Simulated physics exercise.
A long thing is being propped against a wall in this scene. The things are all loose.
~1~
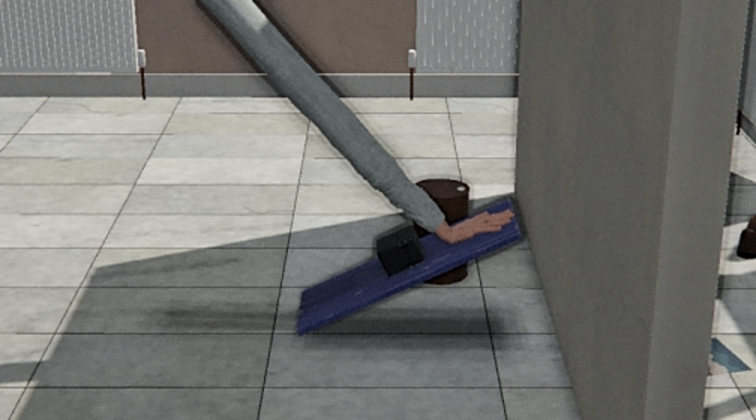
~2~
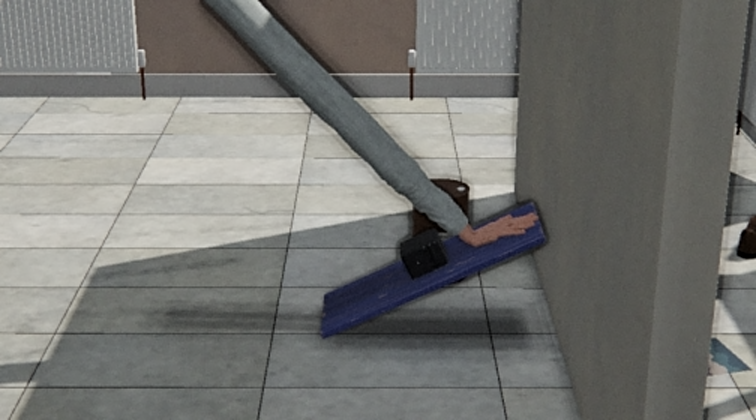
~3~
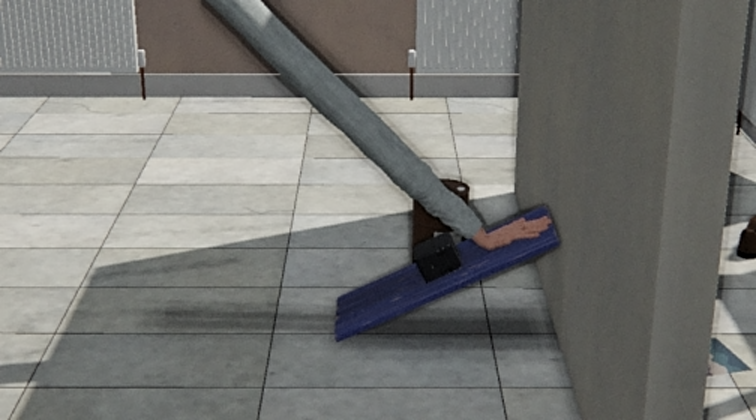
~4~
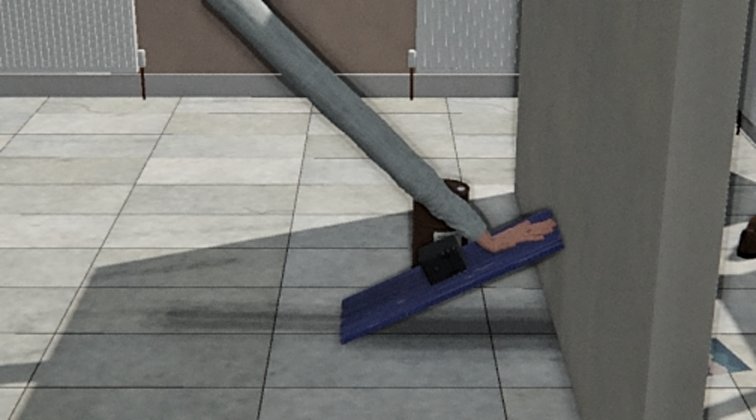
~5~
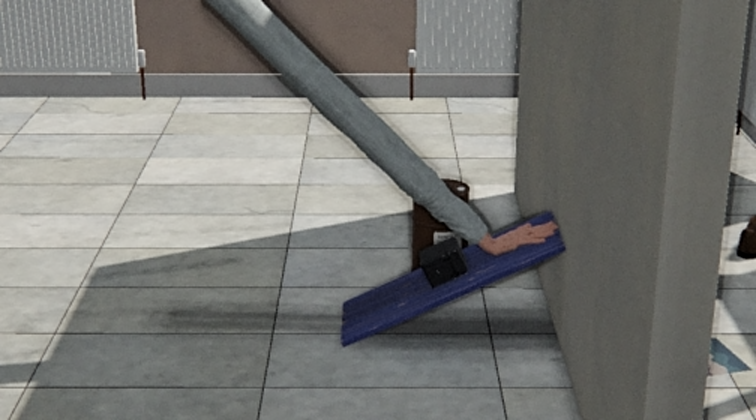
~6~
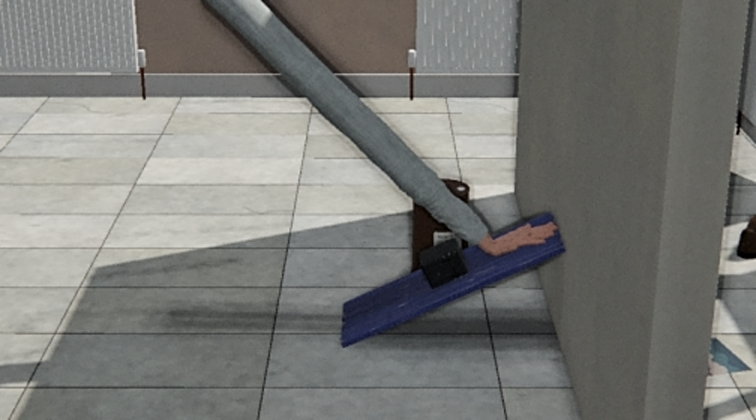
The clip shows a hand at the end of a long grey arm moving a blue board a short way right until it leans against a grey wall, where the hand stays on it and the board barely moves.
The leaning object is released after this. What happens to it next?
It will lose its lean.
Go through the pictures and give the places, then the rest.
In the first frame, on its way; blue board (406, 266).
In the second frame, on its way; blue board (430, 269).
In the third frame, on its way; blue board (443, 273).
In the fourth frame, on its way; blue board (448, 275).
In the fifth frame, leant on the wall, still held; blue board (449, 278).
In the sixth frame, leant on the wall, still held; blue board (449, 278).
Then, 0.20 s later than the last frame, blue board 7° lower than it was left near (444, 290).
Then, 0.30 s later than the last frame, blue board 23° lower than it was left near (436, 320).
Then, 0.50 s later than the last frame, blue board 26° lower than it was left near (435, 325).
When it is over, moved from the start, blue board; brown canister as before. End places, in pixels of the last picture, blue board near (435, 325). The board gives way.
